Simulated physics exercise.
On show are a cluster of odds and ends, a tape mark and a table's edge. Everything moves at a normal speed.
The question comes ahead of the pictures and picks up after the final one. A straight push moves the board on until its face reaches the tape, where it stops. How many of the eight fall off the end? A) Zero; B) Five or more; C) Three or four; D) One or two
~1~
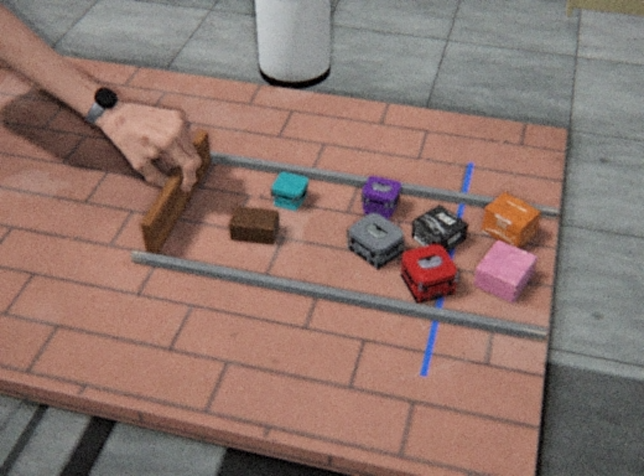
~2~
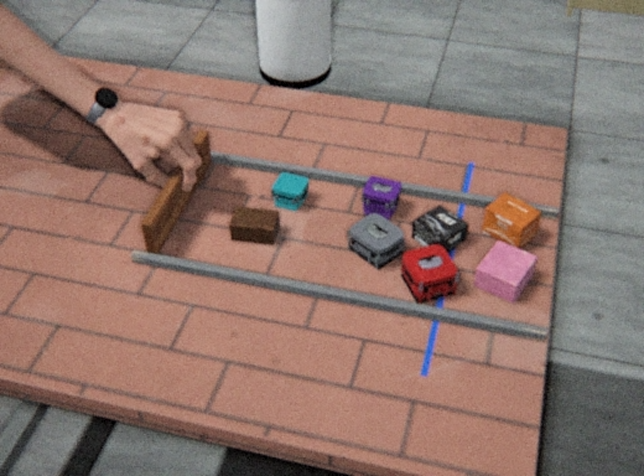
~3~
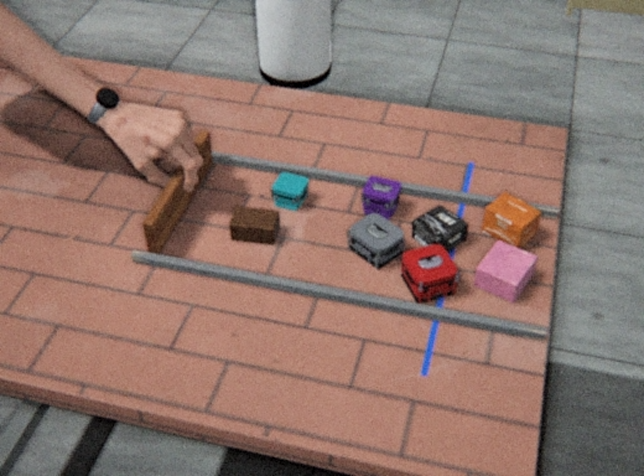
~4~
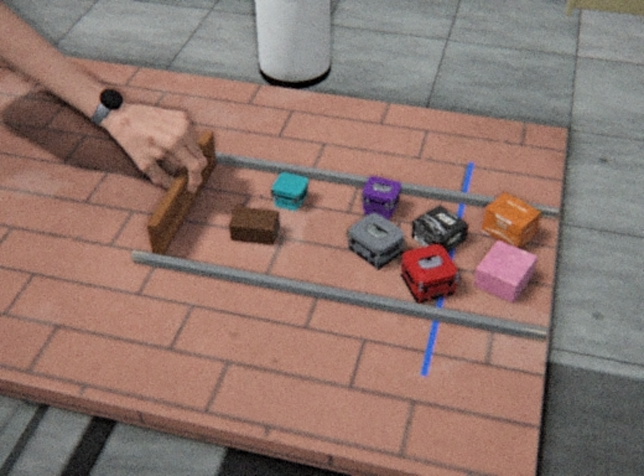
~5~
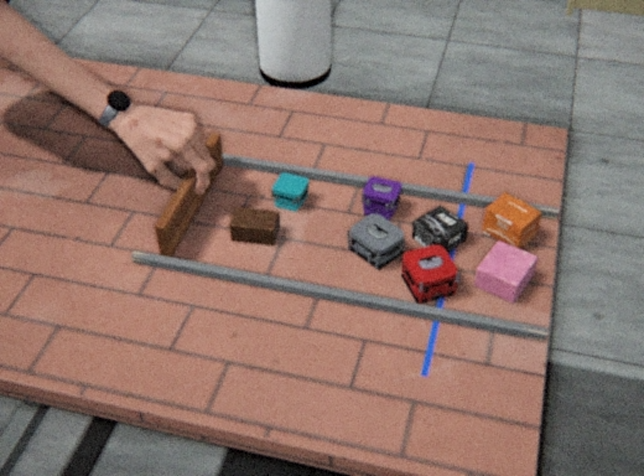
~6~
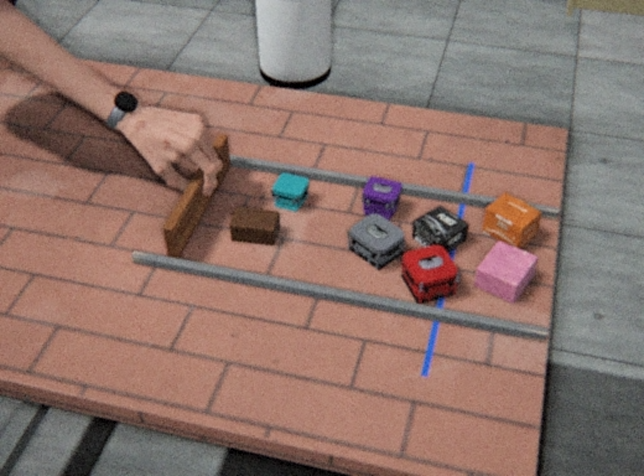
D, one or two.
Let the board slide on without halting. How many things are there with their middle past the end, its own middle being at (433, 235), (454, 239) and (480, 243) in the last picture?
Counts per position: 1 / 2 / 3.
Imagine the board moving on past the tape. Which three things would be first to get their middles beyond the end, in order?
Ranked earliest first, the orange box comes before the pink block, which comes before the black box.
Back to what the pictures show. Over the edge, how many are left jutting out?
Counting them gives 1.
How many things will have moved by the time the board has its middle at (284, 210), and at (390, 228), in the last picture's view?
Moved so far: 2, later 7.
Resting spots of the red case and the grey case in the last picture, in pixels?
About (464, 291), and the other about (521, 259).
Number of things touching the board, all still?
My count gives 3.
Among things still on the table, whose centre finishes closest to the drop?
Black box.
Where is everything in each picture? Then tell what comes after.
In the first picture, pink block (505, 271); orange box (511, 221); black box (440, 231); board (179, 191); tape (450, 256).
In the second picture, orange box (511, 222); board (179, 191).
In the third picture, black box (440, 230); red case (429, 273).
In the fourth picture, pink block (505, 271); purple case (381, 198).
In the fifth picture, orange box (511, 222); brown block (255, 226).
In the sixth picture, pink block (506, 271); orange box (511, 222); black box (440, 231); board (199, 195); tape (451, 256).
Soon after, none off yet; pink block at rest near (506, 271); orange box at rest near (511, 222); black box at rest near (440, 231).
After that, none off yet; pink block at rest near (506, 271); orange box at rest near (511, 222); black box displaced a little near (458, 225).
In the end, the number that fall off is one or two; gone, orange box and pink block.
